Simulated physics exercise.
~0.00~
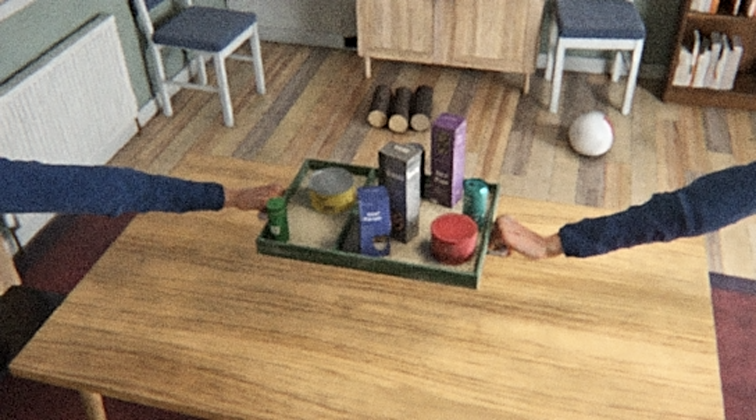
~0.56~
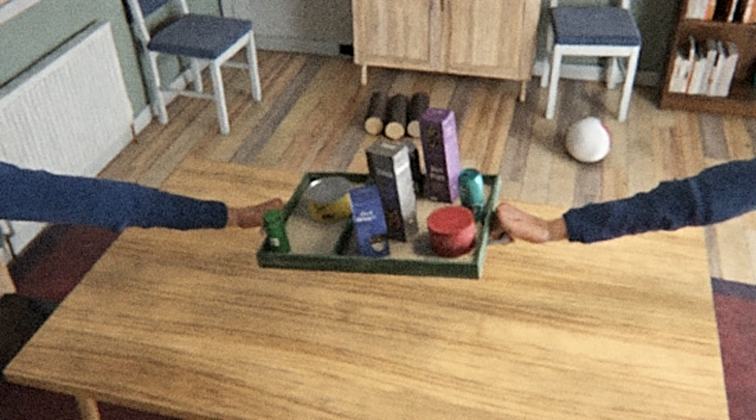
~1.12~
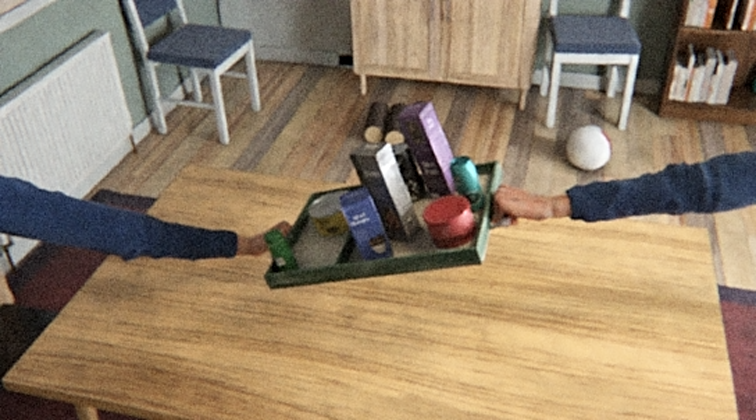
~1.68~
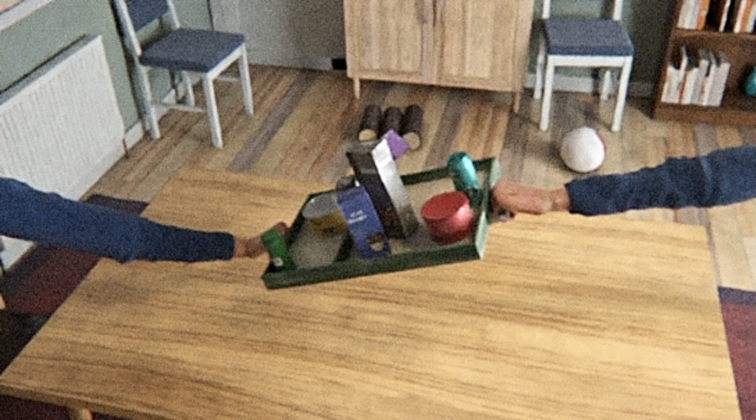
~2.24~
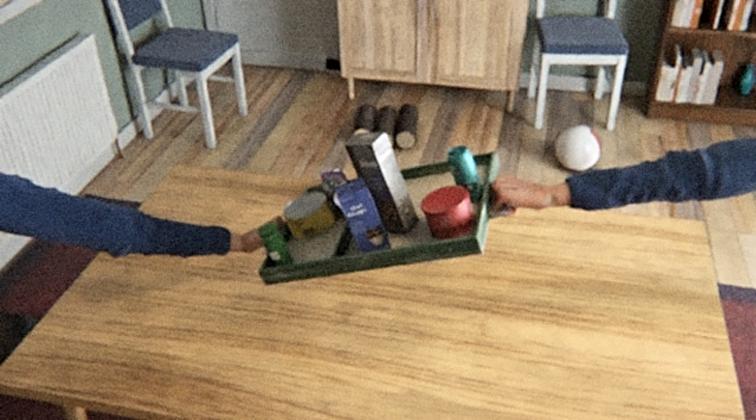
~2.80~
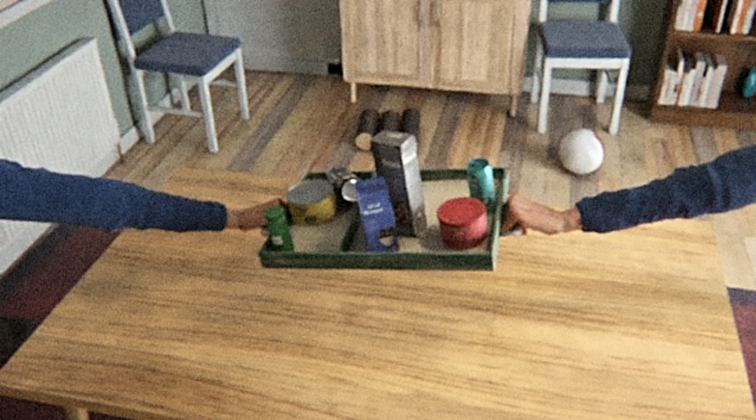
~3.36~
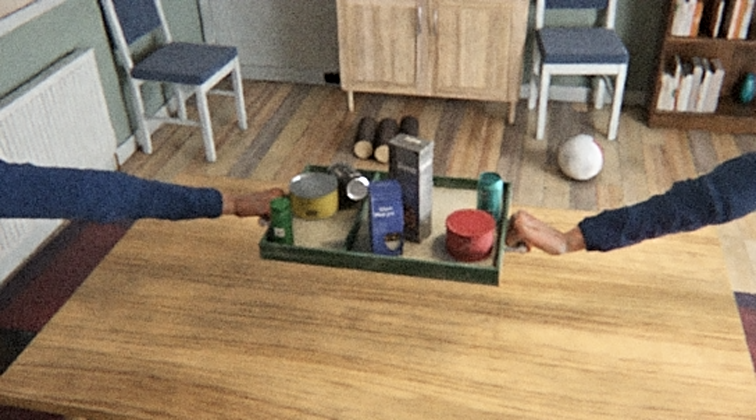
At the start, two hands hold a green-rimmed tray level above a wooden table, loaded with upright cartons, cans, tubs and a small green shaker. The hands tip the tray so its left side dips, and the tall items lean to the left. The purple carton topples leftward and leaves its place, while a black can behind the grey carton falls on its side. The yellow tub shifts slightly left. The hands then bring the tray back to level, with the purple carton gone from it, the black can lying down, and the shaker, blue and grey cartons, red tub and turquoise can still upright.
